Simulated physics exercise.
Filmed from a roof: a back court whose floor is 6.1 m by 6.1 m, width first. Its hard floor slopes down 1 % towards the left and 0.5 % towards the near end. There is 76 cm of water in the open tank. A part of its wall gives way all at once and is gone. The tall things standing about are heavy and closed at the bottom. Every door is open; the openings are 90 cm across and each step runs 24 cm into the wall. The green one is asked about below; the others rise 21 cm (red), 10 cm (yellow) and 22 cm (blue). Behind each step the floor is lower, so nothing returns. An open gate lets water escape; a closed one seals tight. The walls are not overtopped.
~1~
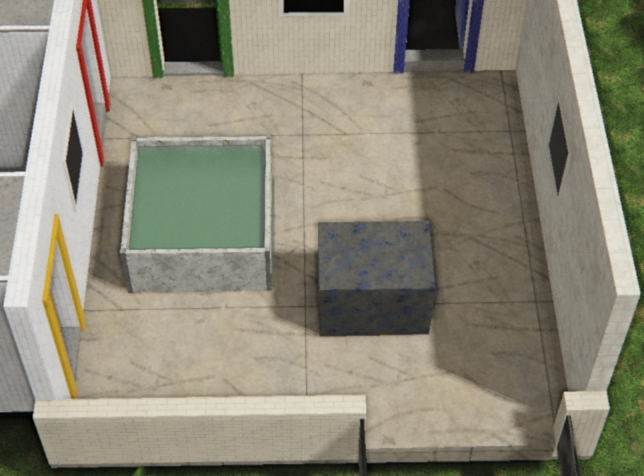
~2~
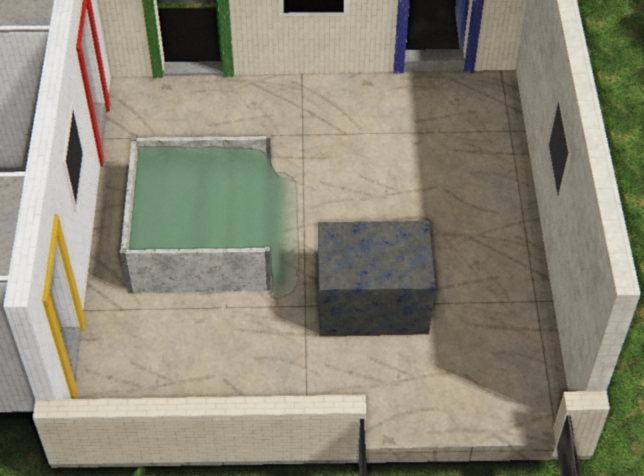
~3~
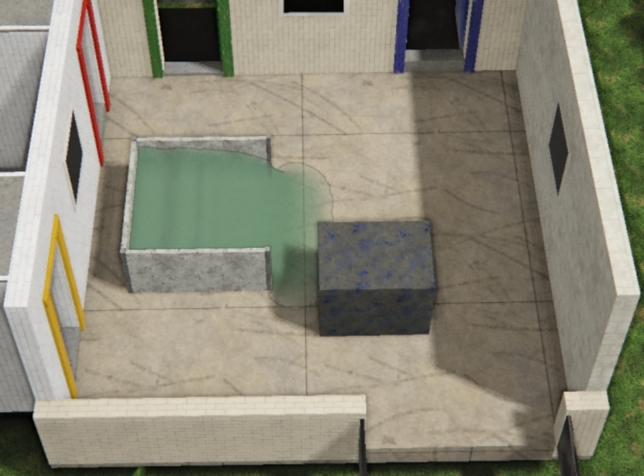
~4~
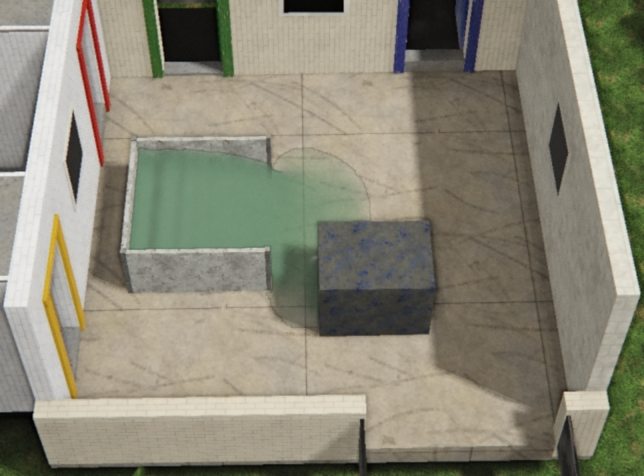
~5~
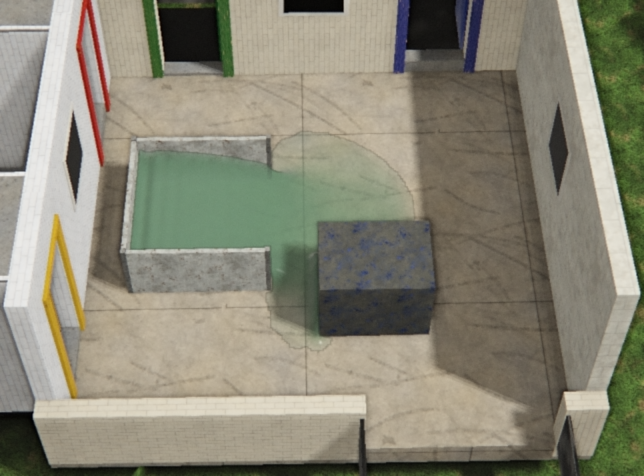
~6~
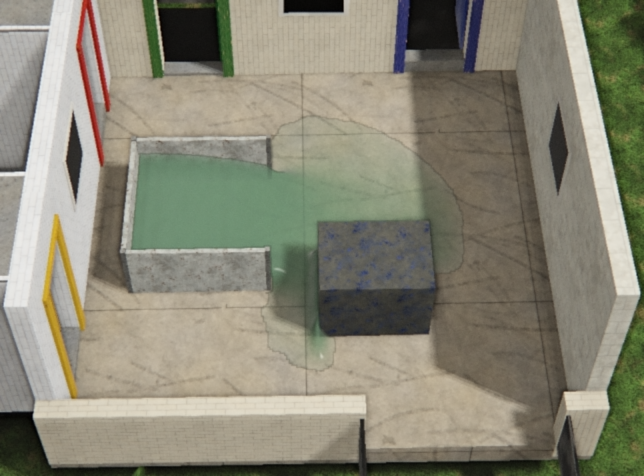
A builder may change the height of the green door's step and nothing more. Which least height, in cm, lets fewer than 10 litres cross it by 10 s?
At least 8.5 cm or so.
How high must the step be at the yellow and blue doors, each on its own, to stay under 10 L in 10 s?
About 8.0 cm at yellow and 20 cm at blue.
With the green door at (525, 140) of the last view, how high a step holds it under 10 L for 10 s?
About 22 cm.
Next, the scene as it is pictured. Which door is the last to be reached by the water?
It is the red one.
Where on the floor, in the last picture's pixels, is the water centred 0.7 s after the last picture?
At about (297, 234).
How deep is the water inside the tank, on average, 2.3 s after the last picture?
Roughly 14 cm on average.
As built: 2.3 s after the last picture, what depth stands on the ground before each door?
Depths in cm: Red 0, green 0, yellow 6, blue 24.
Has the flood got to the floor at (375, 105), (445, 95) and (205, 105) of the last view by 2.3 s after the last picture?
In turn: Flooded, wet, not reached.
Then, 0.7 s after the last picture water covers 40 % of the floor, deepest (40 cm) near (306, 275); it has not reached the green door.
Then, 2.3 s after the last picture water covers 60 % of the floor, deepest (36 cm) near (507, 77); it has not reached the green door.
Then, 9.3 s after the last picture water covers 100 % of the floor, deepest (12 cm) near (204, 434); 10 cm at the green door, 24 litres in over its 6 cm step.
At the green door as built, the water peaked near 12 cm, 8.3 s after the last picture.
Run again over the same 10 s with other heights there, 18 litres in over 7 cm, 6 litres over 9.5 cm. The limit of 10 litres is kept from about 8.5 cm up.
